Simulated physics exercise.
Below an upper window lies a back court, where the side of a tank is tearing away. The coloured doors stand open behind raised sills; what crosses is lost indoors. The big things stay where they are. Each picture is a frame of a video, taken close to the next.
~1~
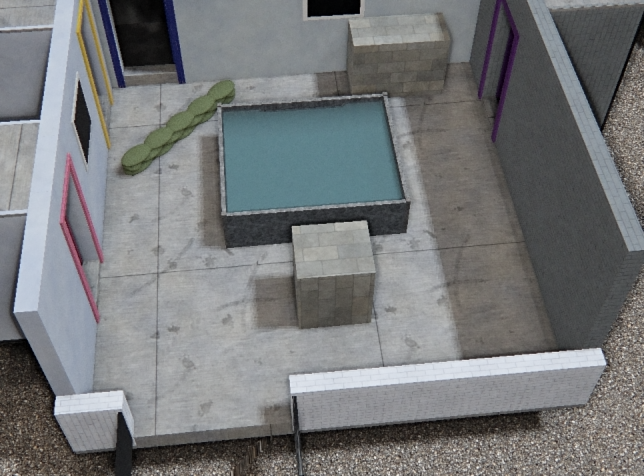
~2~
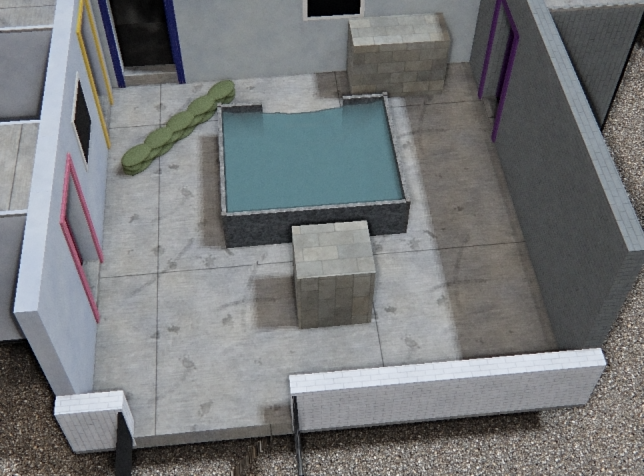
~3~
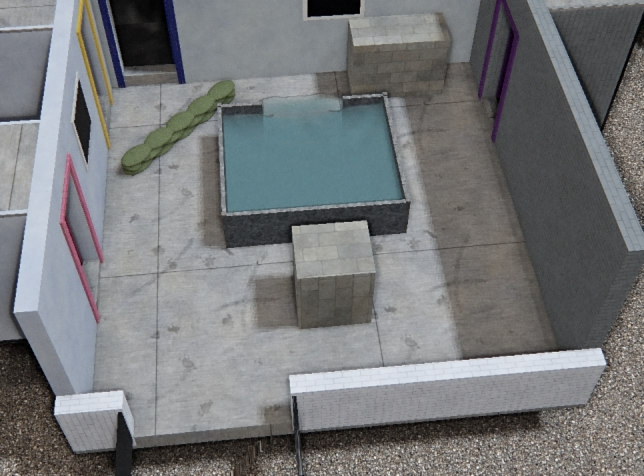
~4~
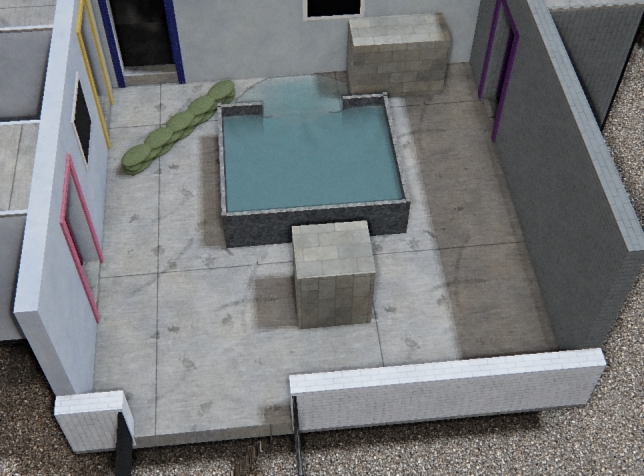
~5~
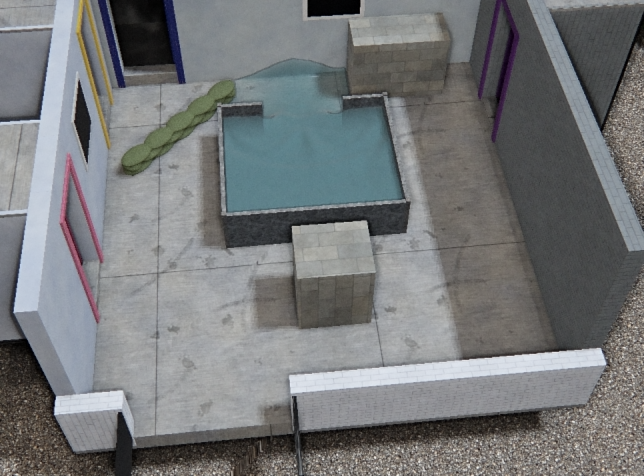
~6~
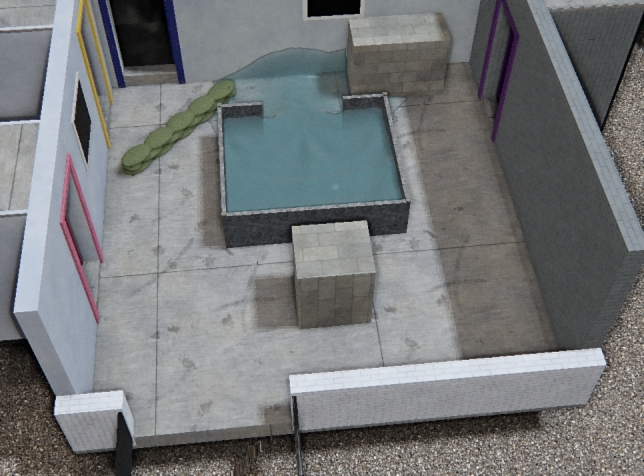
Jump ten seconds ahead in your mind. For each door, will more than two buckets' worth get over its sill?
Purple door: Exceeds two buckets; pink door: Within two buckets; yellow door: Within two buckets; blue door: Within two buckets.
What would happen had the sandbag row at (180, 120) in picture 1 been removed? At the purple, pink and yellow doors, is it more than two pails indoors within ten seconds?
One by one: The purple one is over; the pink one is under; the yellow one goes over.
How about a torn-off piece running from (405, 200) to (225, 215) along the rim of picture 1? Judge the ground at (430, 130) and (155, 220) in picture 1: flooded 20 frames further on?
Order as given: Unwetted, then unwetted.
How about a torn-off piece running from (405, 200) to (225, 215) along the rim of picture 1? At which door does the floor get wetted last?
Answer - the blue-painted one.
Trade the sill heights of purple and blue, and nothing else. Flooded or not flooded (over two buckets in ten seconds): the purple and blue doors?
Result - purple door: Misses the threshold; blue door: Clears the threshold.
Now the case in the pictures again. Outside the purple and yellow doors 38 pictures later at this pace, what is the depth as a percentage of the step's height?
Some 210 percent and then some 60 percent.
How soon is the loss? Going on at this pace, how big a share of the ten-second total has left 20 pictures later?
I'd estimate some 5 per cent.
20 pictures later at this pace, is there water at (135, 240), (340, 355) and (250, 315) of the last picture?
Result, as listed: Wetted / not wetted / not wetted.
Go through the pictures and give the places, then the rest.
In the first picture, the water tank at (309, 155) is whole and still.
In the second picture, the front is at a hidden place, out from the gap on the water tank's far side.
In the third picture, water pours out on the water tank's far side and has run to a hidden place.
In the fourth picture, water pours out on the water tank's far side and has run to (271, 81).
In the fifth picture, the front is at (236, 81), out from the gap on the water tank's far side.
In the sixth picture, the front is at (219, 82), out from the gap on the water tank's far side.
A moment on, water covers 15 % of the floor; the purple door not reached, the pink door not reached, the yellow door not reached, the blue door wet at the sill, nothing in.
Next, water covers 25 % of the floor; the purple door wet at the sill, nothing in, the pink door not reached, the yellow door wet at the sill, nothing in, the blue door wet at the sill, nothing in.
Then, water covers 45 % of the floor; the purple door over two buckets in, the pink door wet at the sill, nothing in, the yellow door wet at the sill, nothing in, the blue door wet at the sill, nothing in.
Later, water covers 70 % of the floor; the purple door far over two buckets in, the pink door wet at the sill, nothing in, the yellow door wet at the sill, nothing in, the blue door wet at the sill, nothing in.
In the end, water covers 90 % of the floor; the purple door far over two buckets in, the pink door wet at the sill, nothing in, the yellow door wet at the sill, nothing in, the blue door wet at the sill, nothing in.
